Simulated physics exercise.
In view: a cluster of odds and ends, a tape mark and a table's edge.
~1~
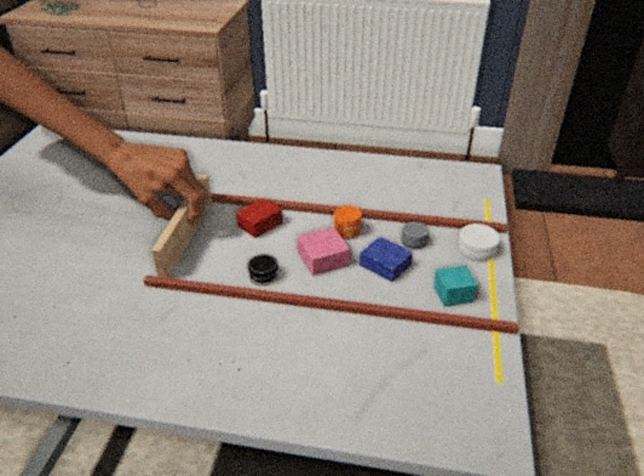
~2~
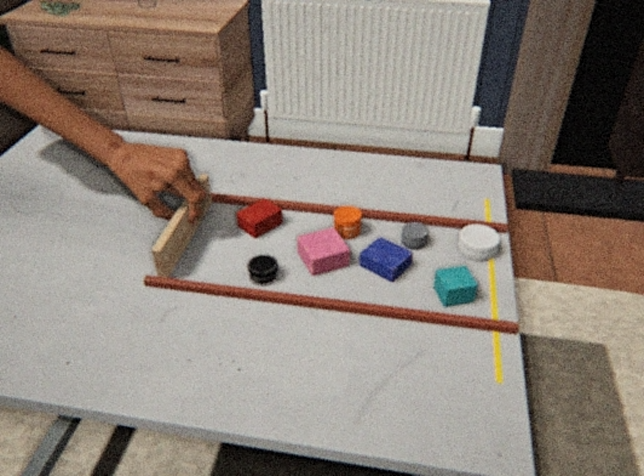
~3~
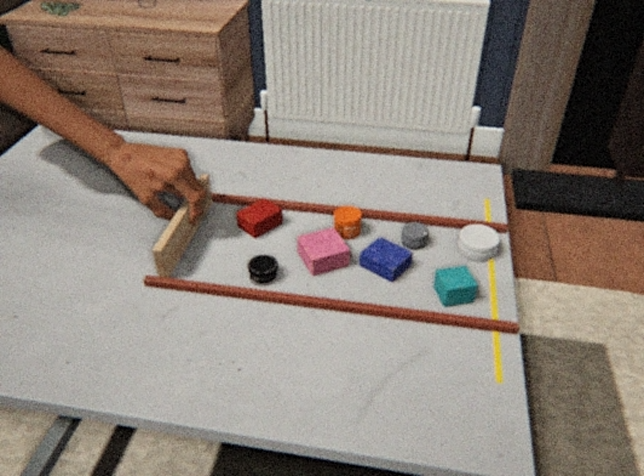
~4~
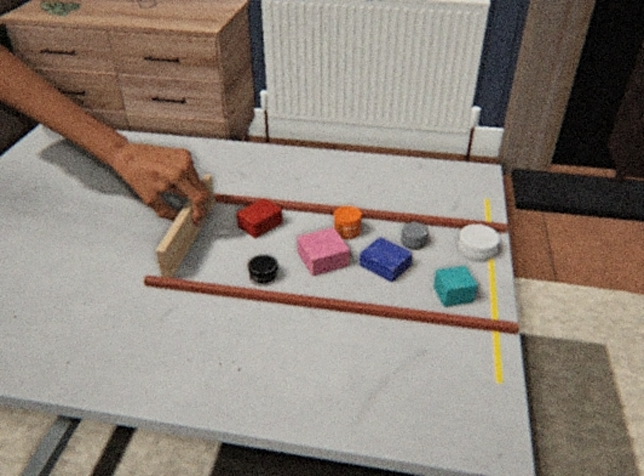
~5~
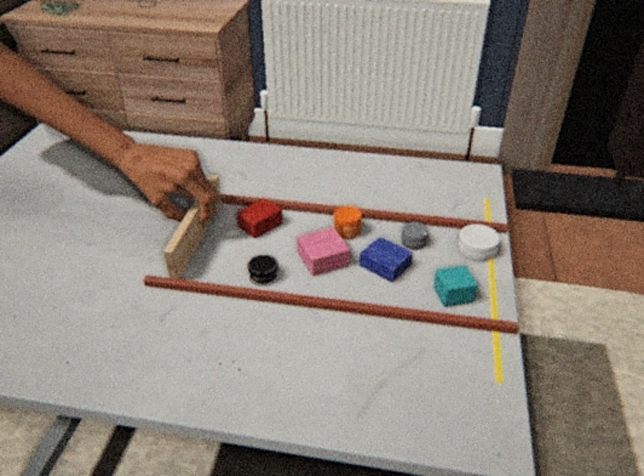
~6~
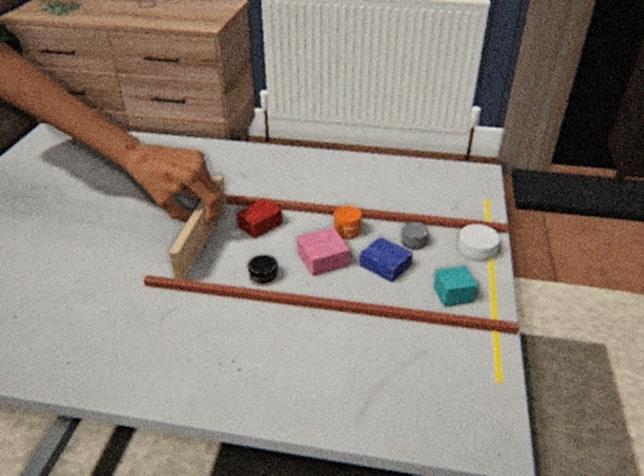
A hand slides a wooden board slightly right between two rails, toward scattered coloured blocks.
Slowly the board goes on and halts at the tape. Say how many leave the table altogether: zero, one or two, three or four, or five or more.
The number that fall off is five or more.
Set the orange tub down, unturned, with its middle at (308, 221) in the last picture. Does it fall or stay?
It falls.
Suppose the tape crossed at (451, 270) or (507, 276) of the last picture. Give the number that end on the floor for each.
The counts: 2 and 8.
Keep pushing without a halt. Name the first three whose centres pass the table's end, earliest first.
They are the white lid, then the grey lid, then the blue block.
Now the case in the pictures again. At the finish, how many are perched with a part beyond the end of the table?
3 of them.
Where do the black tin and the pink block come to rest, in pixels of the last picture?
About (511, 296), and the other about (514, 264).
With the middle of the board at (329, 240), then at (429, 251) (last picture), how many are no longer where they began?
First 5, then 8.
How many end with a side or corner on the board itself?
It touches 3.
Soon after, none off yet; white lid at rest near (478, 243); turquoise block at rest near (455, 286); grey lid at rest near (415, 236).
In the end, the number that fall off is five or more; gone, orange tub, blue block, grey lid, turquoise block and white lid.
